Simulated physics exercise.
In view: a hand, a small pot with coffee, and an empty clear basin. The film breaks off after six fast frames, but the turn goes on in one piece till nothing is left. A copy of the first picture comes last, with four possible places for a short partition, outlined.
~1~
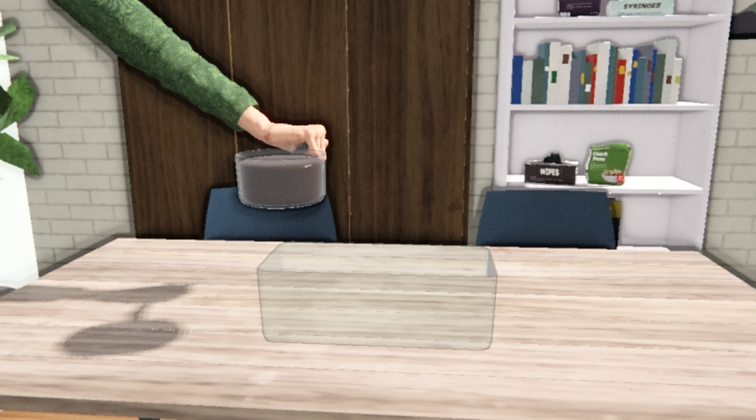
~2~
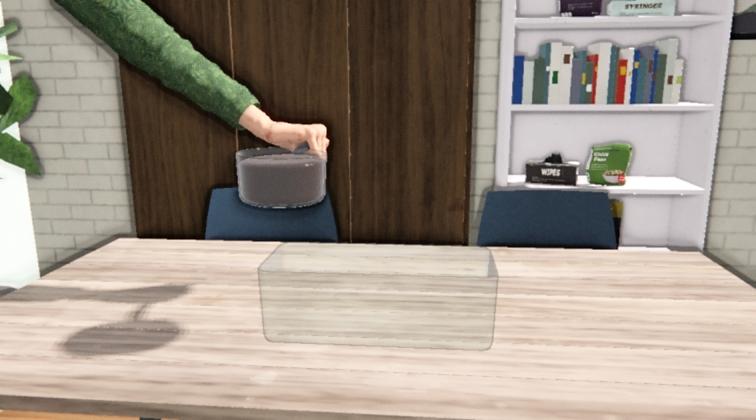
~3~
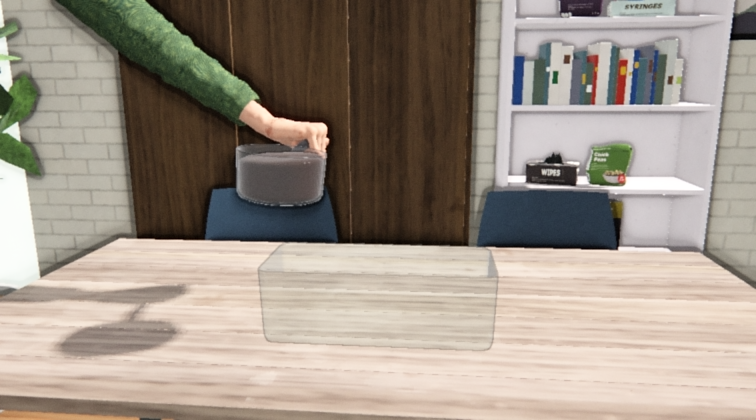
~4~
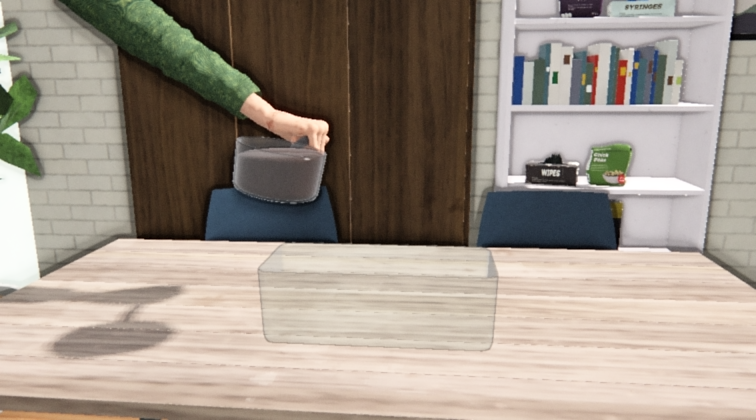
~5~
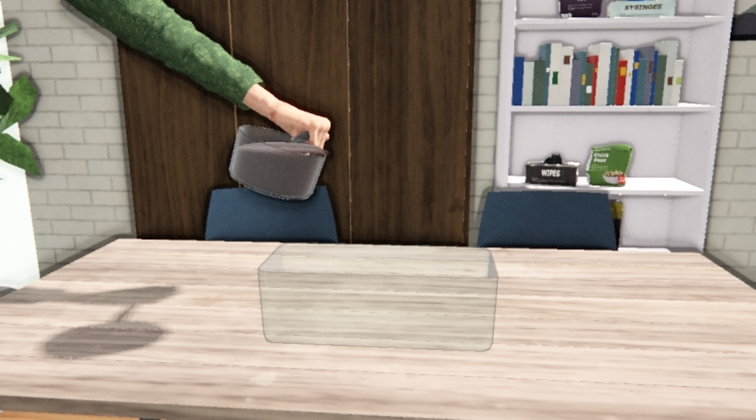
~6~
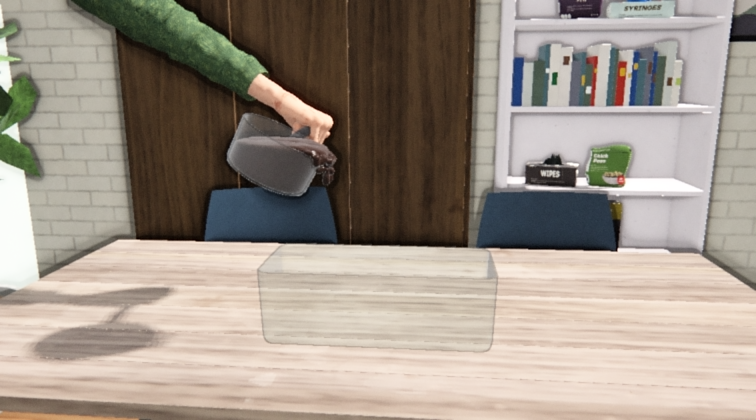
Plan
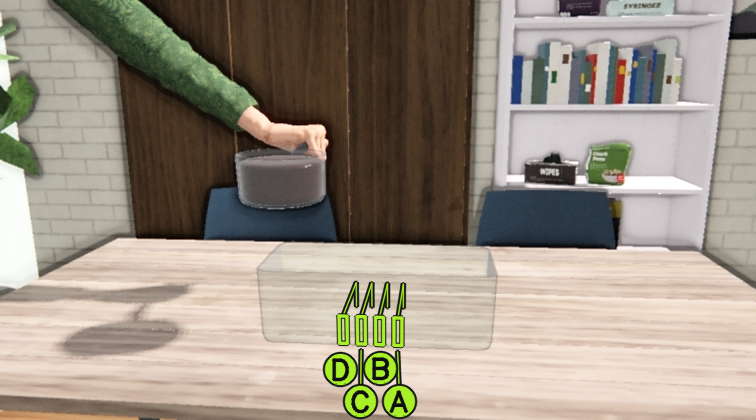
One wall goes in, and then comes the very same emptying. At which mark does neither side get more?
Use place A.
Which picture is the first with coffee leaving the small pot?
Picture 5.
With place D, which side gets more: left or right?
The right one.
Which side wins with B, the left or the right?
The right one.
In lime, A at (397, 351); B at (379, 350); C at (361, 350); D at (342, 349).
If A is chosen, about 51 % ends left of the wall and 47 % right of it.
If B is chosen, about 18 % ends left of the wall and 81 % right of it.
If C is chosen, about 8 % ends left of the wall and 90 % right of it.
If D is chosen, about 4 % ends left of the wall and 94 % right of it.
